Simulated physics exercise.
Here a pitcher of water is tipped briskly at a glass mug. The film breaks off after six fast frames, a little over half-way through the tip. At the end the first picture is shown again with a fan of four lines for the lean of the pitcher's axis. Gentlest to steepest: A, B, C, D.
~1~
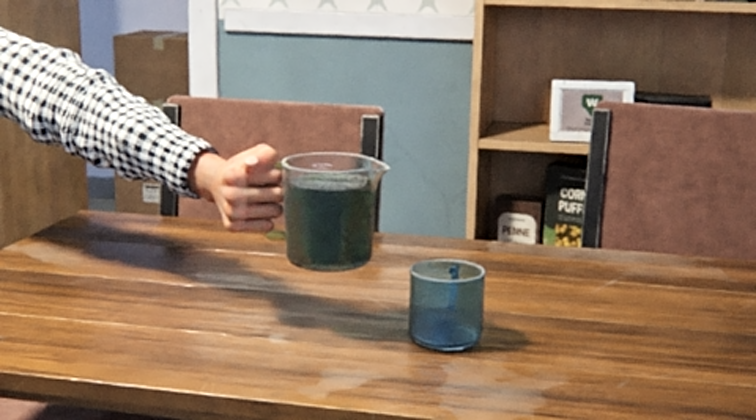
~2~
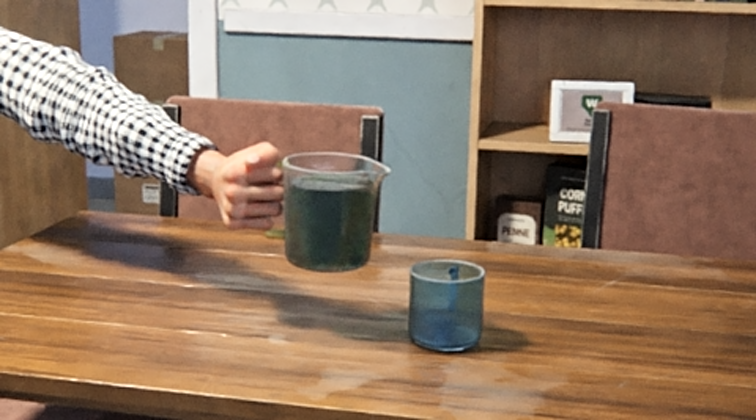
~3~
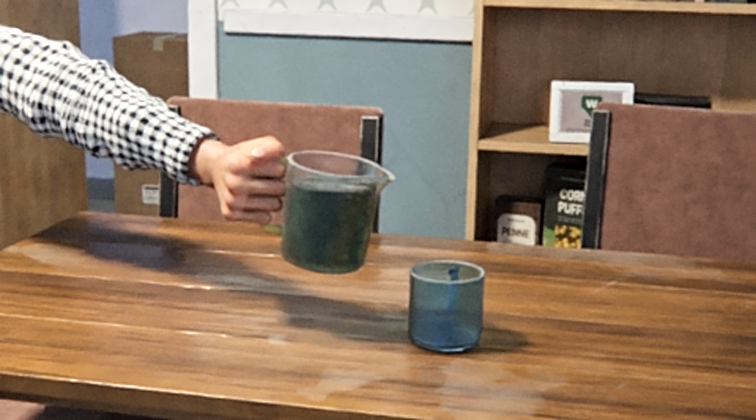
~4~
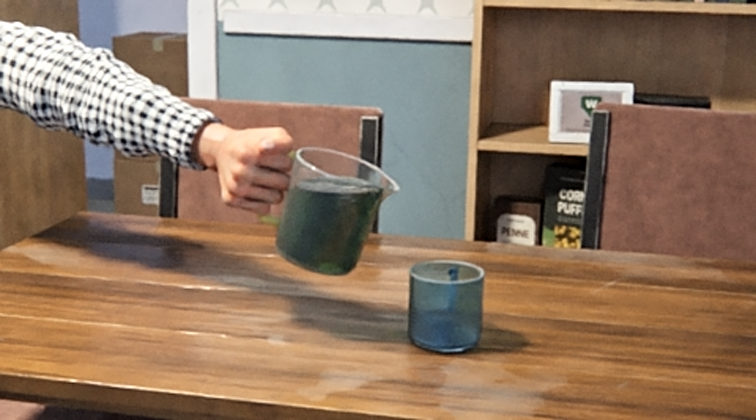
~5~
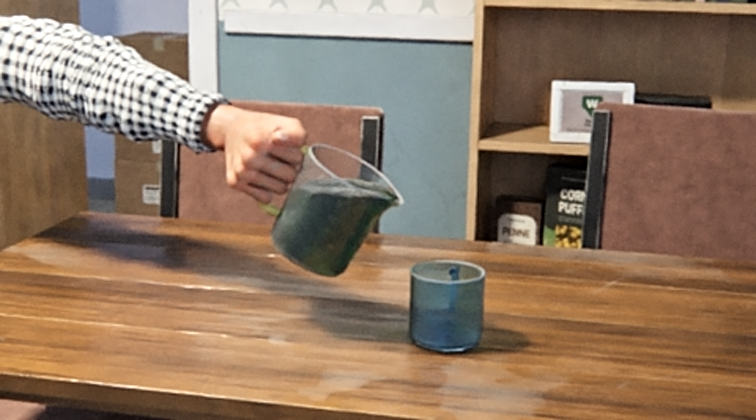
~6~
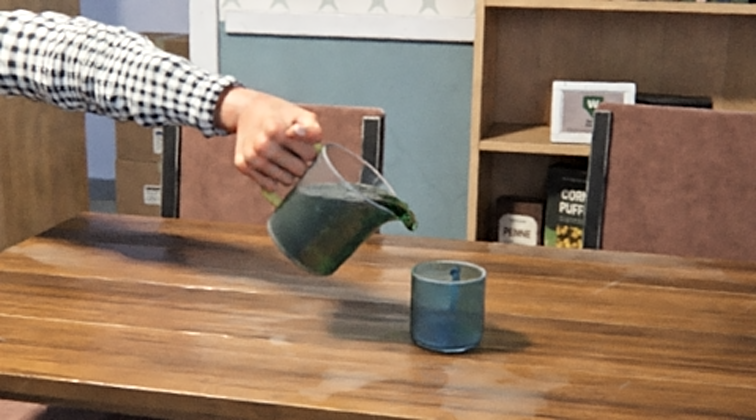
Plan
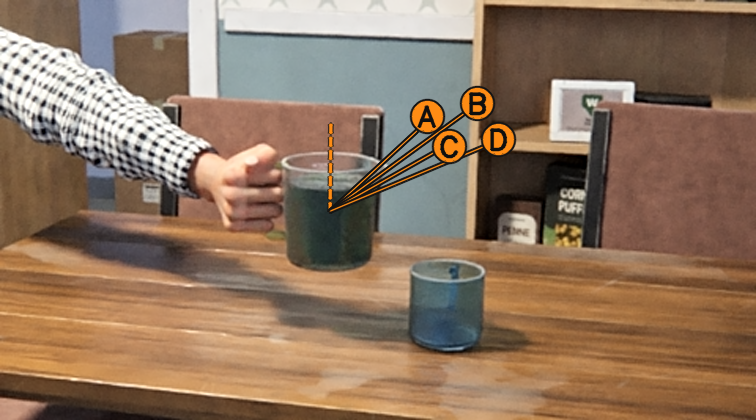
A clear pitcher of dark greenish liquid is held nearly upright by a hand in a black-and-white checked sleeve, above a wooden table and left of a blue glass mug. The hand rises slightly and tilts the pitcher rightward, more and more steeply, until green liquid slips over its lip.
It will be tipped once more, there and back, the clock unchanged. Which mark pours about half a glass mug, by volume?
Use mark B.
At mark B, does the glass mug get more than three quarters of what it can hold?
No, less.
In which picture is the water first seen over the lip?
In picture 6.
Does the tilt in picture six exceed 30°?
Yes, it does.
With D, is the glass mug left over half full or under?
Over half.
On the marked copy, A at (417, 130); B at (463, 113); C at (433, 153); D at (483, 146).
For mark A, the glass mug ends with about 35 % of what it can hold.
For mark B, the glass mug ends with about 50 % of what it can hold.
For mark C, the glass mug ends with about 65 % of what it can hold.
For mark D, the glass mug ends with about 82 % of what it can hold; 3 % of the water is spilt.
